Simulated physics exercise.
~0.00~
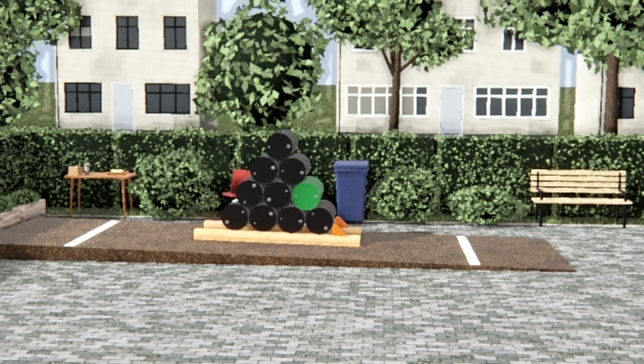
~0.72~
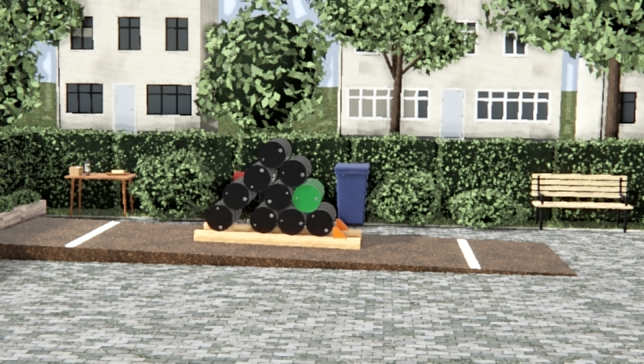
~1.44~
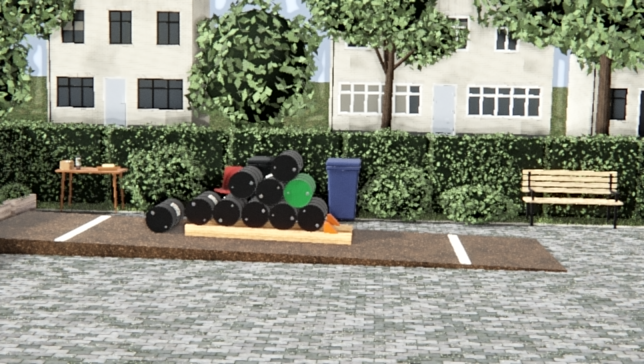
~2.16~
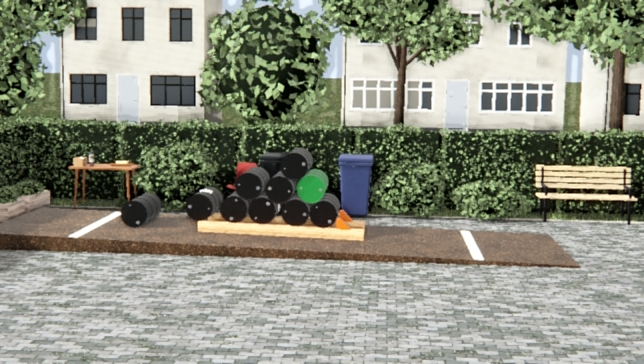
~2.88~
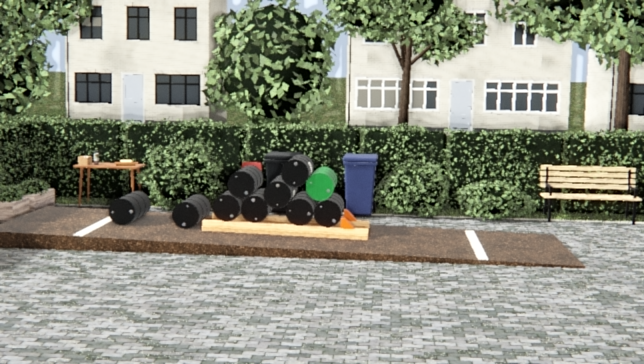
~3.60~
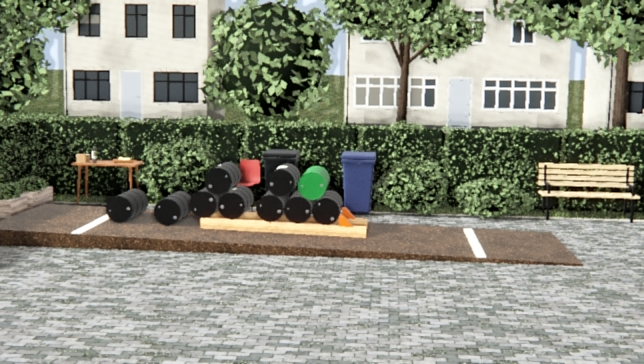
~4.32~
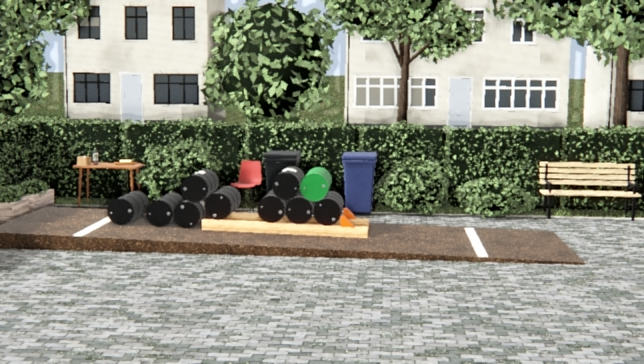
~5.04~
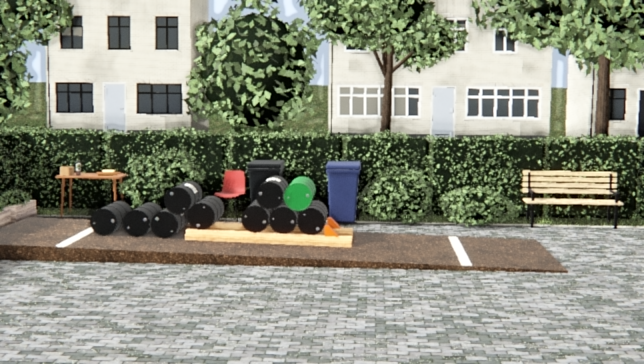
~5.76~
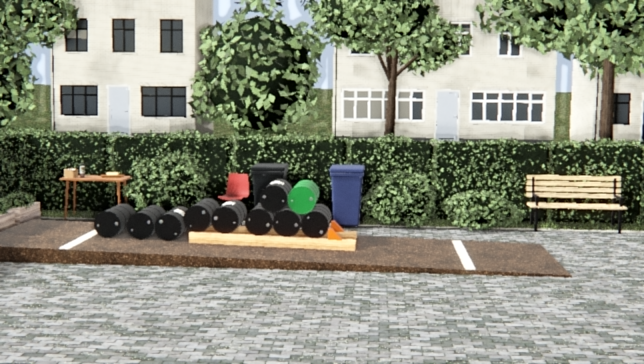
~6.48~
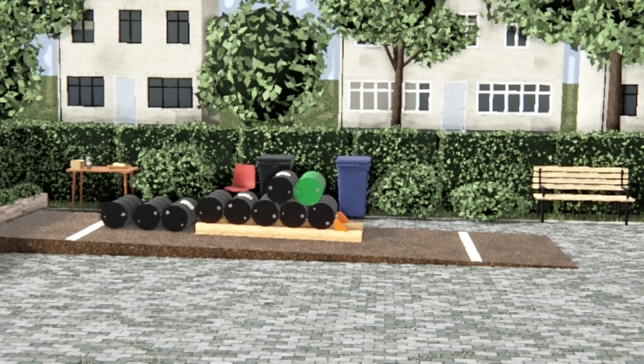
The video shows a pyramid of black drums and one green drum on wooden bearers before a hedge. The left side collapses, several black drums rolling left onto the soil, while the green drum ends still resting on others atop the bearers.
